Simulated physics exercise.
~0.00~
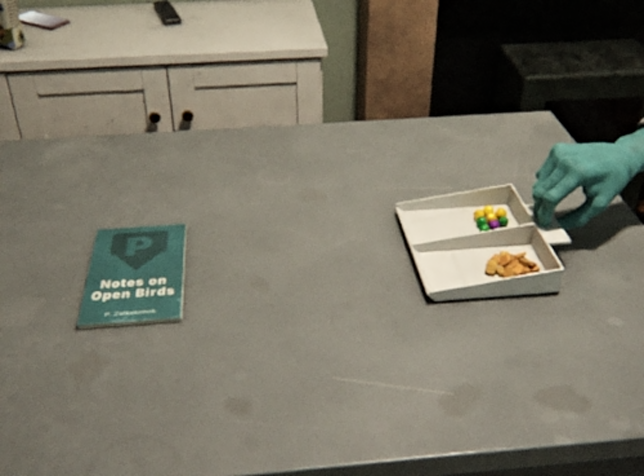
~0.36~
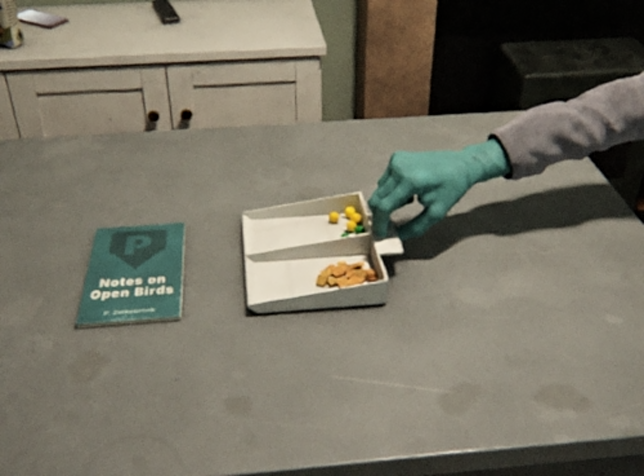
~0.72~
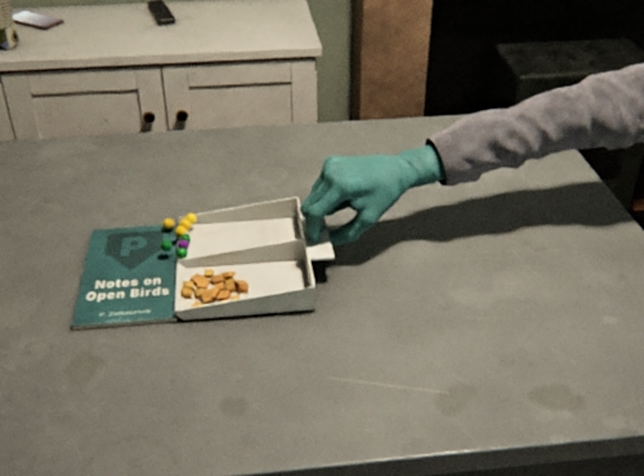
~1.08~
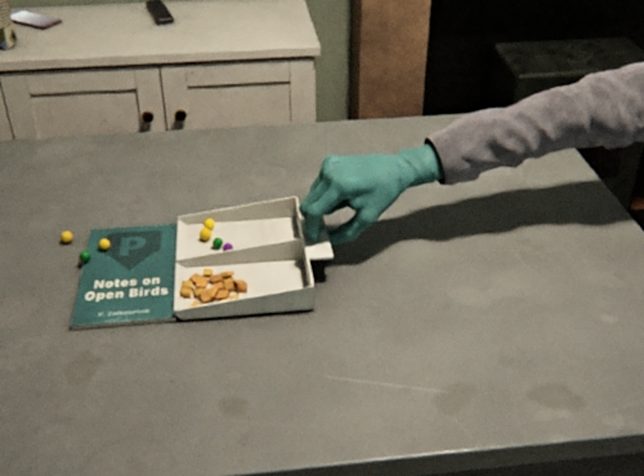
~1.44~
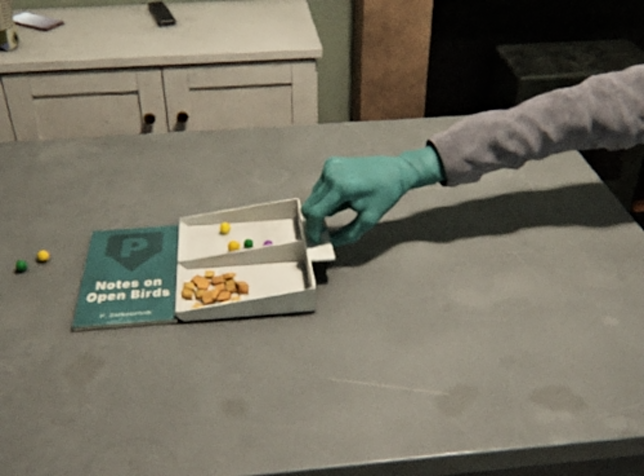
On a grey counter seen from above at a slight angle, with a pale cabinet behind, a teal-gloved hand holds a white two-part tray at the right, and a thin teal book lies at the left. Small yellow, green and purple balls sit in the farther part and tan, nut-like pieces in the nearer. The hand slides the tray left until it stops against the book. The tan pieces shift to the front rim but stay inside, while some balls spill over the low edge and roll left across the book. Finally, a green and a yellow ball are on the counter beyond it, and the rest remain scattered in the tray.
